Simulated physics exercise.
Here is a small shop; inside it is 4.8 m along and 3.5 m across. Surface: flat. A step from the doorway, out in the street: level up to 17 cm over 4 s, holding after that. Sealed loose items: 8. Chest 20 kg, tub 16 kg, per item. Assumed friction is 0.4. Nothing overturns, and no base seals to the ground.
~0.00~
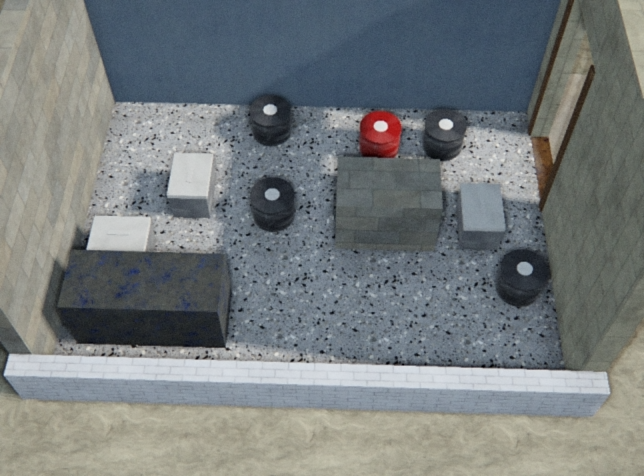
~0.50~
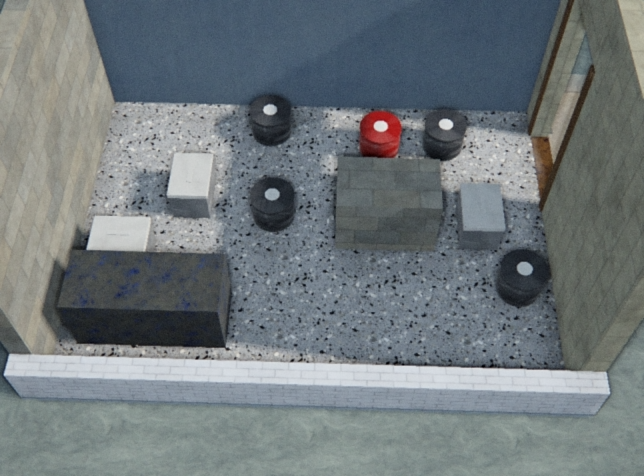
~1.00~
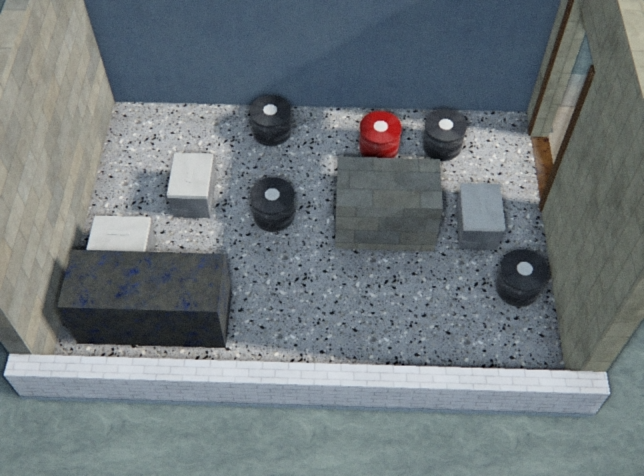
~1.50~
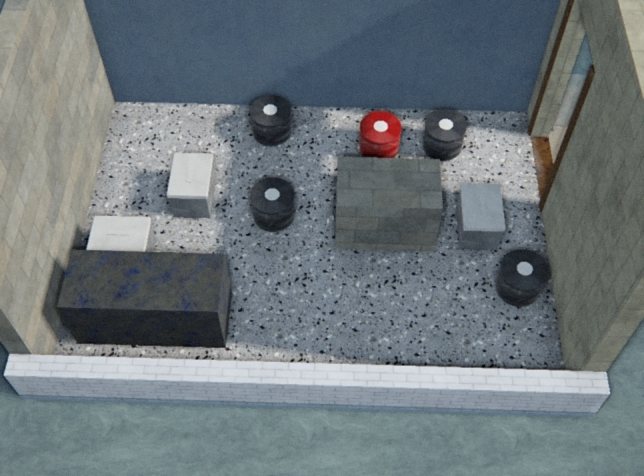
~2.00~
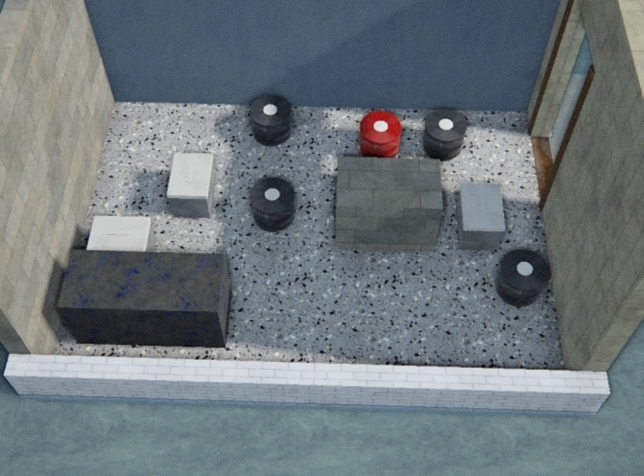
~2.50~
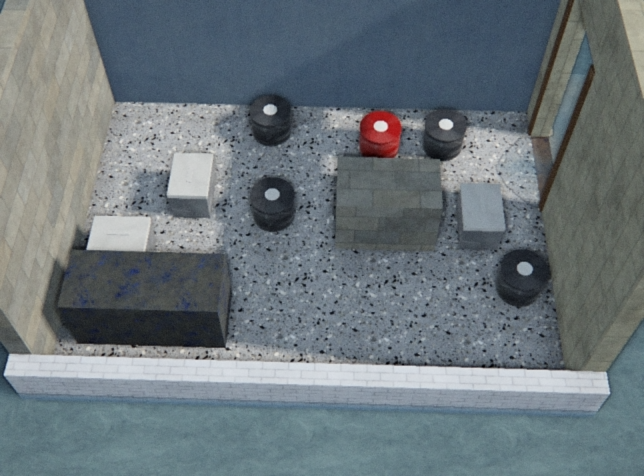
A small open-topped shop with a speckled floor, a blue back wall and pale block side walls is seen from high in front. A dark blue-flecked counter sits front left by two white blocks, with a grey brick block, a smaller grey block, four black tubs and one red tub further right and back. Outside, the sandy ground turns murky blue-green as water spreads over it, while the objects and camera stay still.
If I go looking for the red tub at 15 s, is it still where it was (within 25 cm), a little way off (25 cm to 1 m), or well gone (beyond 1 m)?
It is well gone.
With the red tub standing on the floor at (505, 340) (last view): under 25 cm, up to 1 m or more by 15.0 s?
What happens is it remains nearly in place.
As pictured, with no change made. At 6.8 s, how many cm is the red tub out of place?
By that time, close to 0 cm.
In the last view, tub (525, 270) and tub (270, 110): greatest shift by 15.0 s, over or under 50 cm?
In turn: Below and above.
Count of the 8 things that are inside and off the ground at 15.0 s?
At that moment it comes to 4.
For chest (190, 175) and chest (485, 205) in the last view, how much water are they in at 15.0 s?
Roughly 10 and 6 cm.
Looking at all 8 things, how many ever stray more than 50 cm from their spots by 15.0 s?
The total is 4.
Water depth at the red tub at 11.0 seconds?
9 cm, roughly.
After 3.5 s the red tub is near (381, 127), 0.0 m from its start, aground; 0 afloat.
After 6.8 s the red tub is near (381, 127), 0.0 m from its start, aground; 0 afloat.
After 11.0 s the red tub is near (276, 136), 1.1 m from its start, aground; 2 afloat.
After 15.0 s the red tub is near (216, 200), 2.0 m from its start, aground; 4 afloat.
